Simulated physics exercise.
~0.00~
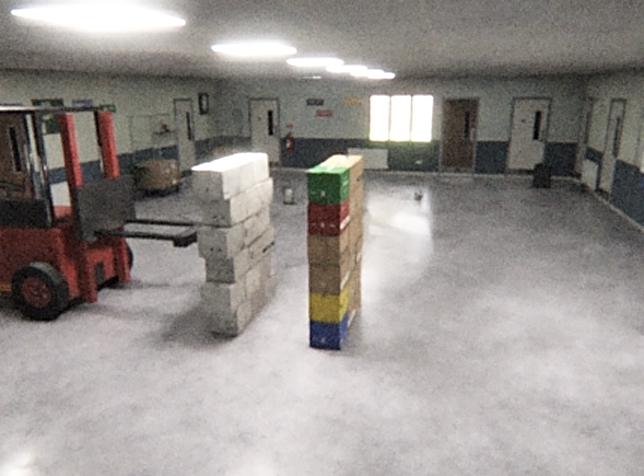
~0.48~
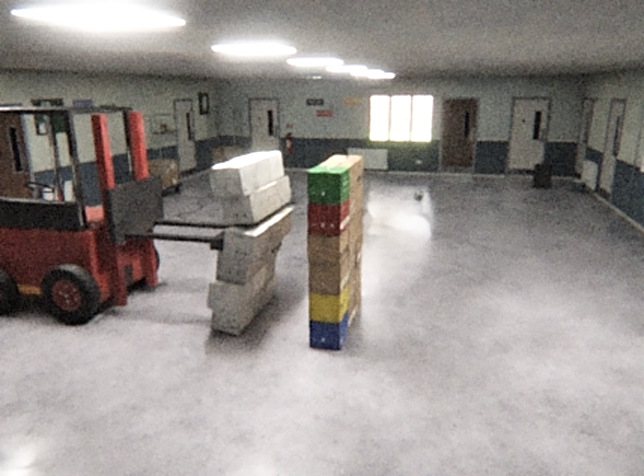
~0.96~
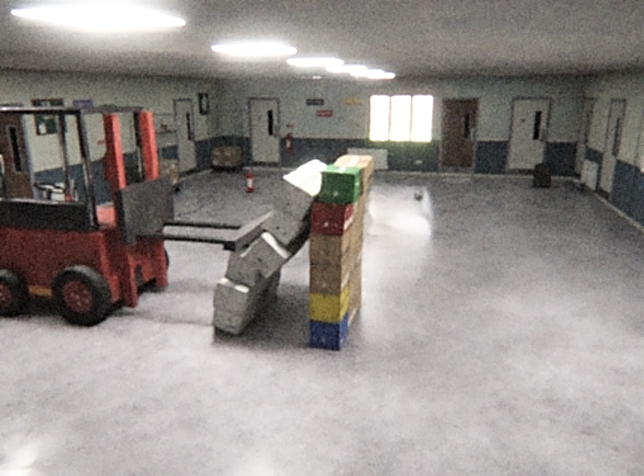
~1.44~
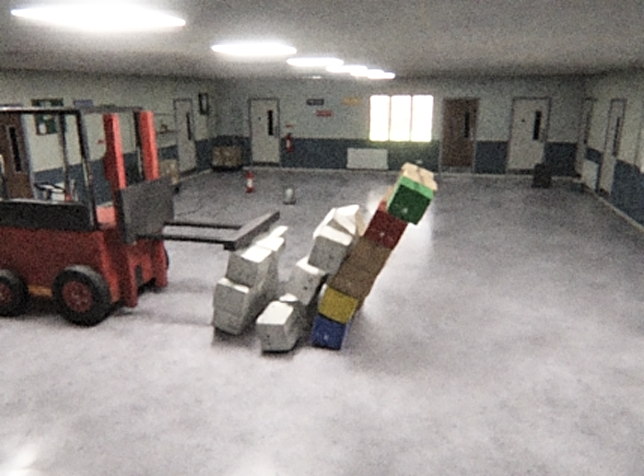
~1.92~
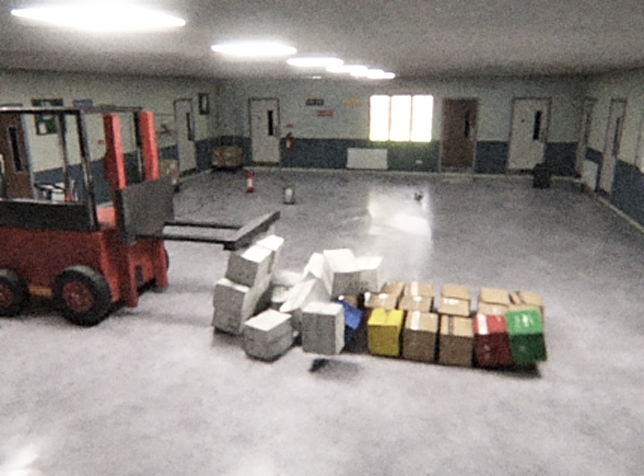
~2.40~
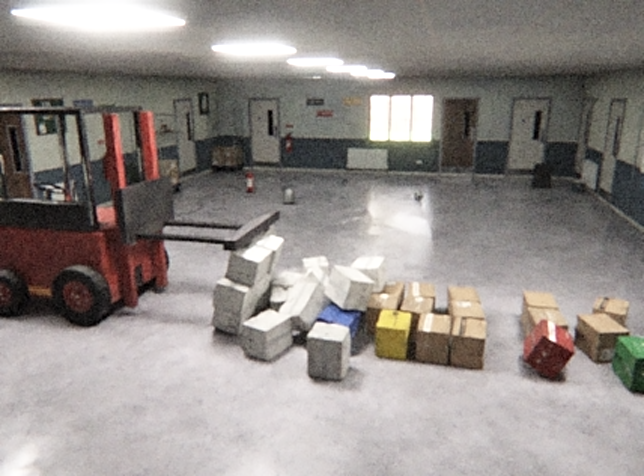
In a long, low-ceilinged hall with a shiny grey floor, a red forklift faces two thin stacks of boxes, one pale, the other brown with green, red, yellow and blue ones. The truck rolls right and pushes its forks into the upper part of the pale wall, which bends and leans across the gap. Its top boxes strike the coloured wall as the truck stops. That second wall tilts right, then topples, landing in a row along the floor. The boxes spread apart, the green one sliding farthest right, while a low pale stump stays standing beside the heap.
